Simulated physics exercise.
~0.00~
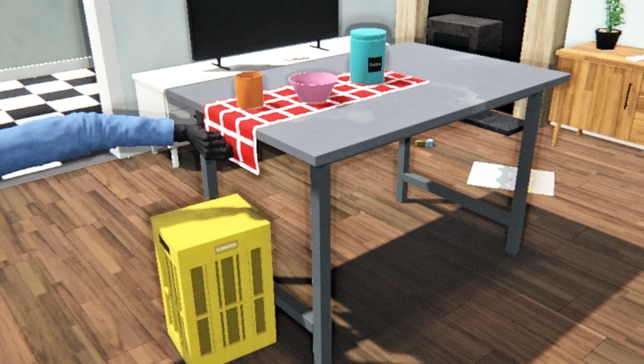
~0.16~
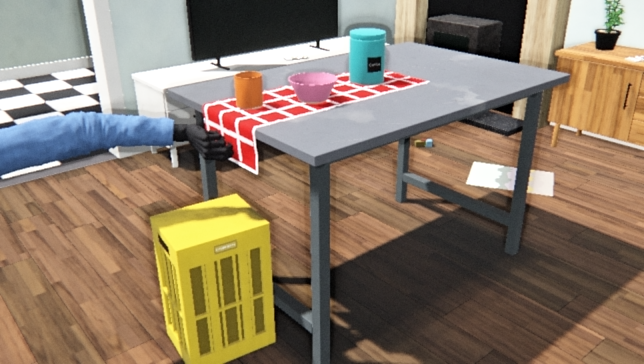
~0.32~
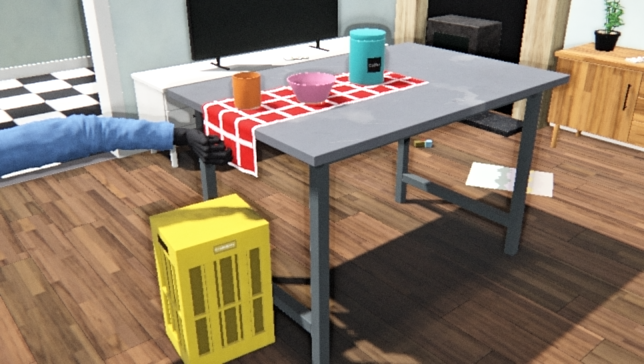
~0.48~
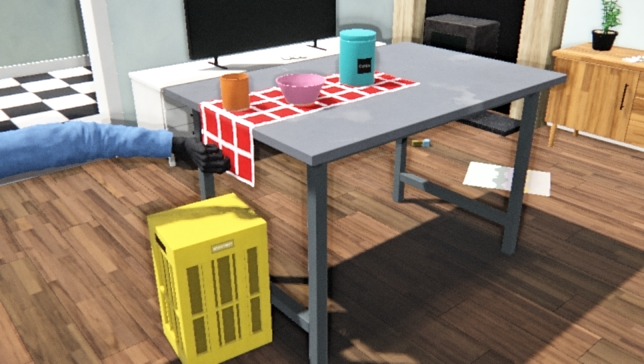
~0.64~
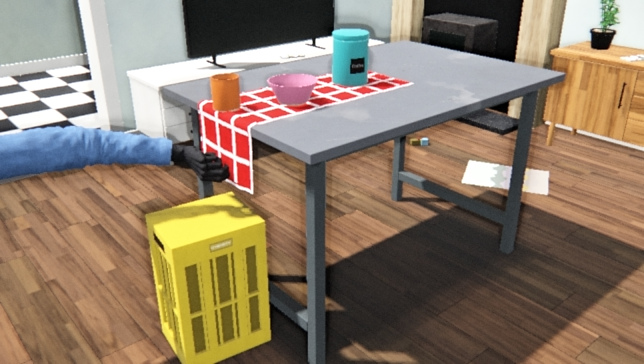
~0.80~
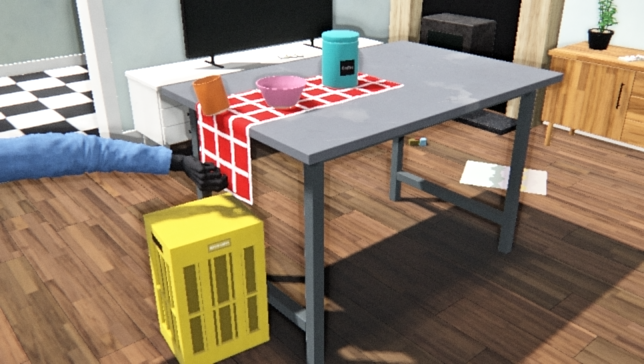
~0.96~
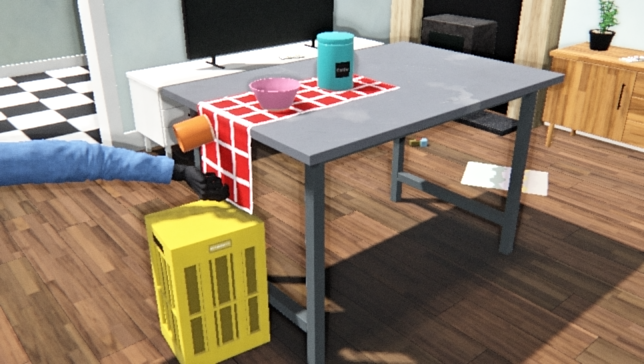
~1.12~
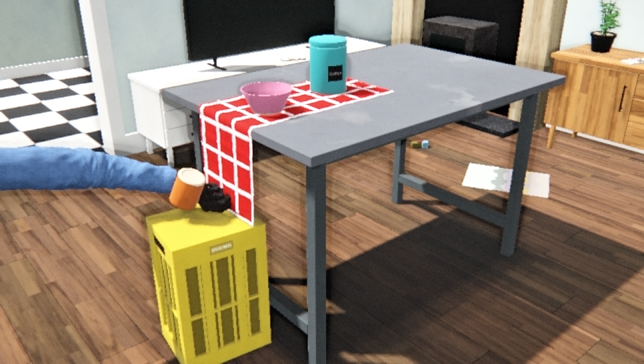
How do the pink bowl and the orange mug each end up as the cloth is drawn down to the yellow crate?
The pink bowl is carried to the left but stays up on the table, while the orange mug goes over the edge and drops toward the crate.
